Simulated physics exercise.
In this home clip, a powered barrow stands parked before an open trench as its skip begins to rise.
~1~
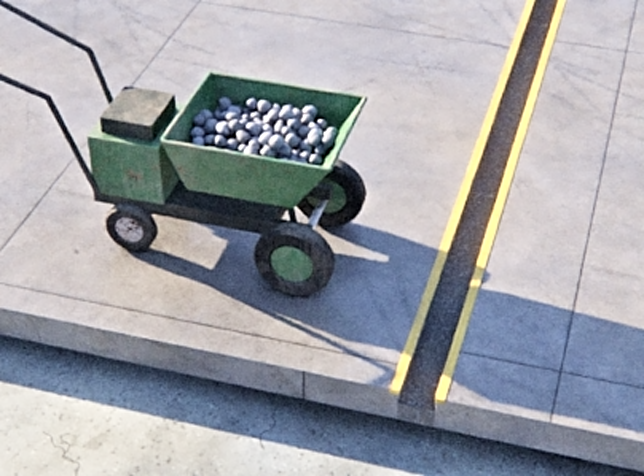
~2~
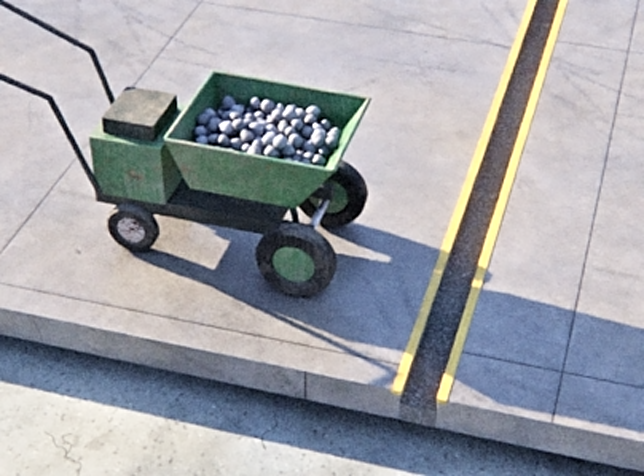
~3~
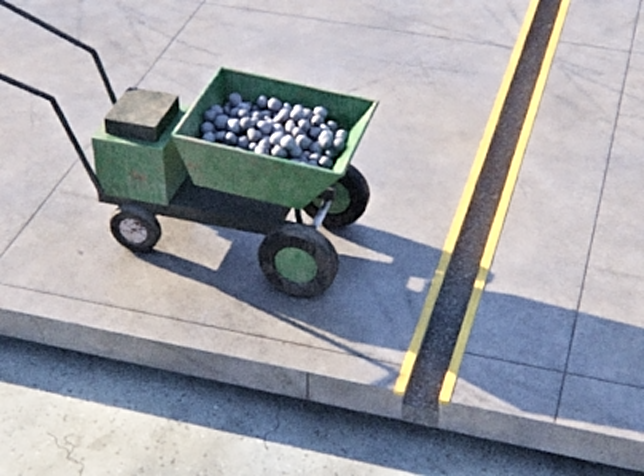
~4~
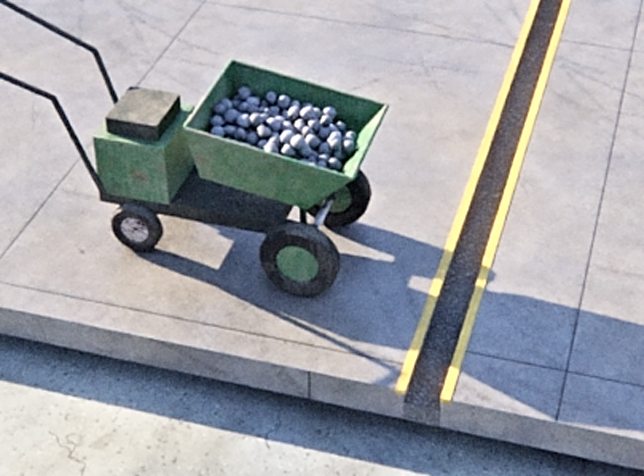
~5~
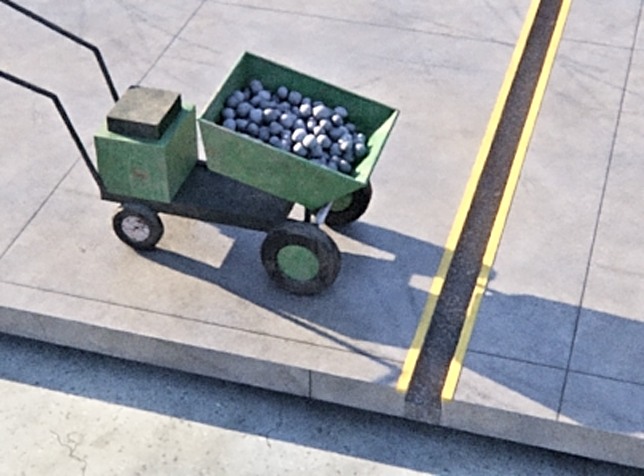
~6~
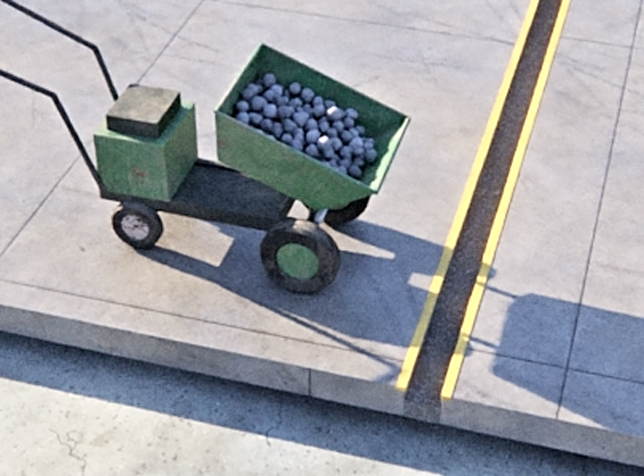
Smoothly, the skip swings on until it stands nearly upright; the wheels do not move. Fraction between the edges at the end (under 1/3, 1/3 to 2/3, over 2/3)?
Way I see it, the trench ends up with a third up to two-thirds of the load.
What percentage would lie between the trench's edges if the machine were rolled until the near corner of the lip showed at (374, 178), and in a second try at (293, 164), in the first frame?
10 % then 30 %.
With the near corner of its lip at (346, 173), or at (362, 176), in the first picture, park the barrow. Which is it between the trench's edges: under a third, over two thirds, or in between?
Place one, in the middle band; place two, under a third.
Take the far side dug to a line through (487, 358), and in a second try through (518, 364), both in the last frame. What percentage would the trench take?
Estimated share: Try 1 approx. 60 in a hundred, try 2 approx. 70 in a hundred.
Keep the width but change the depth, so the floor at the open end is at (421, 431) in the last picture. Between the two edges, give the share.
The share would be around 70 in a hundred.
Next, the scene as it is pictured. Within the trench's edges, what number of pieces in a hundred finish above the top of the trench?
I'd put it near 60 in a hundred.
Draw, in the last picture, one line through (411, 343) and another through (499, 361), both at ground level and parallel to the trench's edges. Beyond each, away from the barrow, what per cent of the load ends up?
Roughly 70 per cent, then roughly 0 per cent.
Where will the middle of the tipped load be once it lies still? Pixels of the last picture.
About (466, 273).
Soon after the last picture, skip tipped steeply; all in the skip.
A little later, skip tipped right over; most in the skip; a stray few short of the trench; a small part in or heaped over the trench; a stray few beyond it; a stray few falling.
Later still, skip tipped right over; about a third in the skip; a small part short of the trench; about a third in or heaped over the trench; about a quarter beyond it; a stray few falling.
By the end, skip tipped right over; about a quarter in the skip; a small part short of the trench; about half in or heaped over the trench; about a quarter beyond it.
